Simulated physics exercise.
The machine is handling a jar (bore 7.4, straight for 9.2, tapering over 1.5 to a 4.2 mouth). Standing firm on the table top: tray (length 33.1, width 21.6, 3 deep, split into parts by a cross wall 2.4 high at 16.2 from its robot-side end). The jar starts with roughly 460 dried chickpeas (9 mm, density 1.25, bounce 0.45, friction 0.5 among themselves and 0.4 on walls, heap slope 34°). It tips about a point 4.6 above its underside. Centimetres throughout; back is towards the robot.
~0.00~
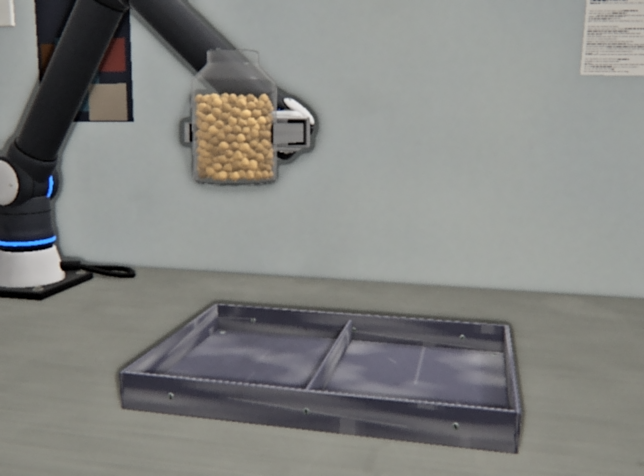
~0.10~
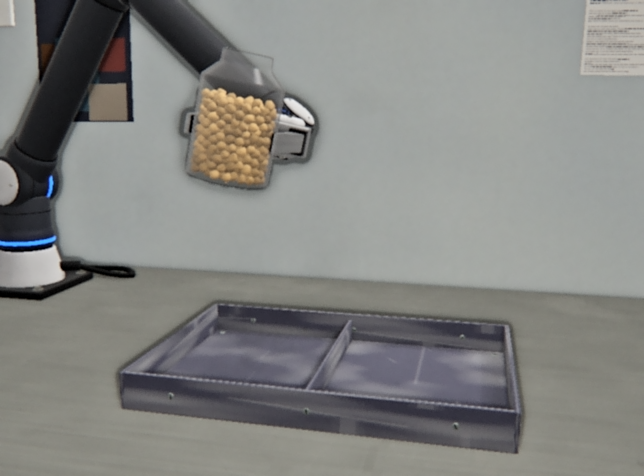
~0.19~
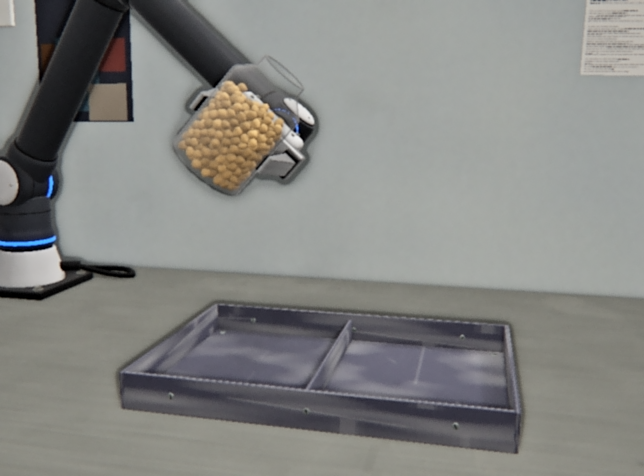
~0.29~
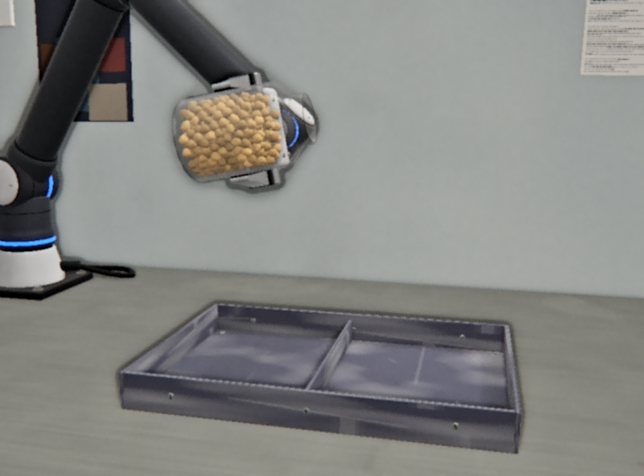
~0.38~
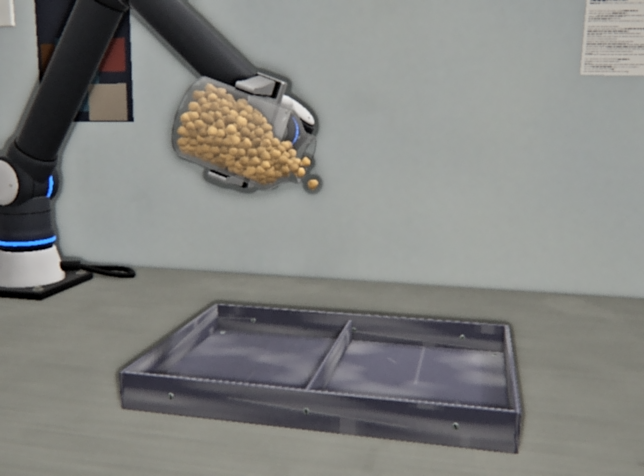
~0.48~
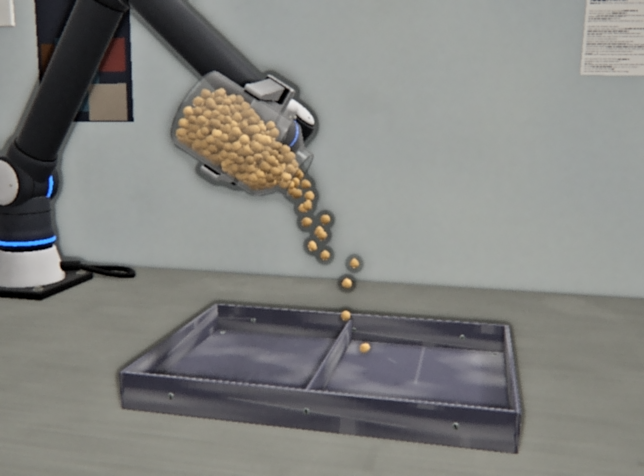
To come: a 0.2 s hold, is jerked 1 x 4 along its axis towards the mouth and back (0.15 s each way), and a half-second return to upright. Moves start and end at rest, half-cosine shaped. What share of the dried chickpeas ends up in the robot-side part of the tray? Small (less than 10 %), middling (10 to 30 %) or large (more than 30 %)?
A small share, less than 10 %, ends in the robot-side part of the tray.
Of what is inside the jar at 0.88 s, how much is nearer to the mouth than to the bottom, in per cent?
Some 70 per cent.
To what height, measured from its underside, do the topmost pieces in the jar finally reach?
Roughly 7.5 cm.
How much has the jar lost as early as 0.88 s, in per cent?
Some 20 per cent.
After 0.88 s, tipped 121°, highest piece 24 above the table; 362 in the jar, 69 in the far-side part, 13 in the robot-side part, 15 in flight or on a rim.
After 1.28 s, tipped 42°, highest piece 29 above the table; 310 in the jar, 114 in the far-side part, 29 in the robot-side part, 6 in flight or on a rim.
After 1.68 s, upright, highest piece 27 above the table; 309 in the jar, 120 in the far-side part, 29 in the robot-side part, 1 in flight or on a rim.
After 2.38 s, upright, highest piece 27 above the table; 309 in the jar, 121 in the far-side part, 29 in the robot-side part.
At rest, 309 in the jar, 121 in the far-side part, 29 in the robot-side part. That is 6 % in the robot-side part of the tray.
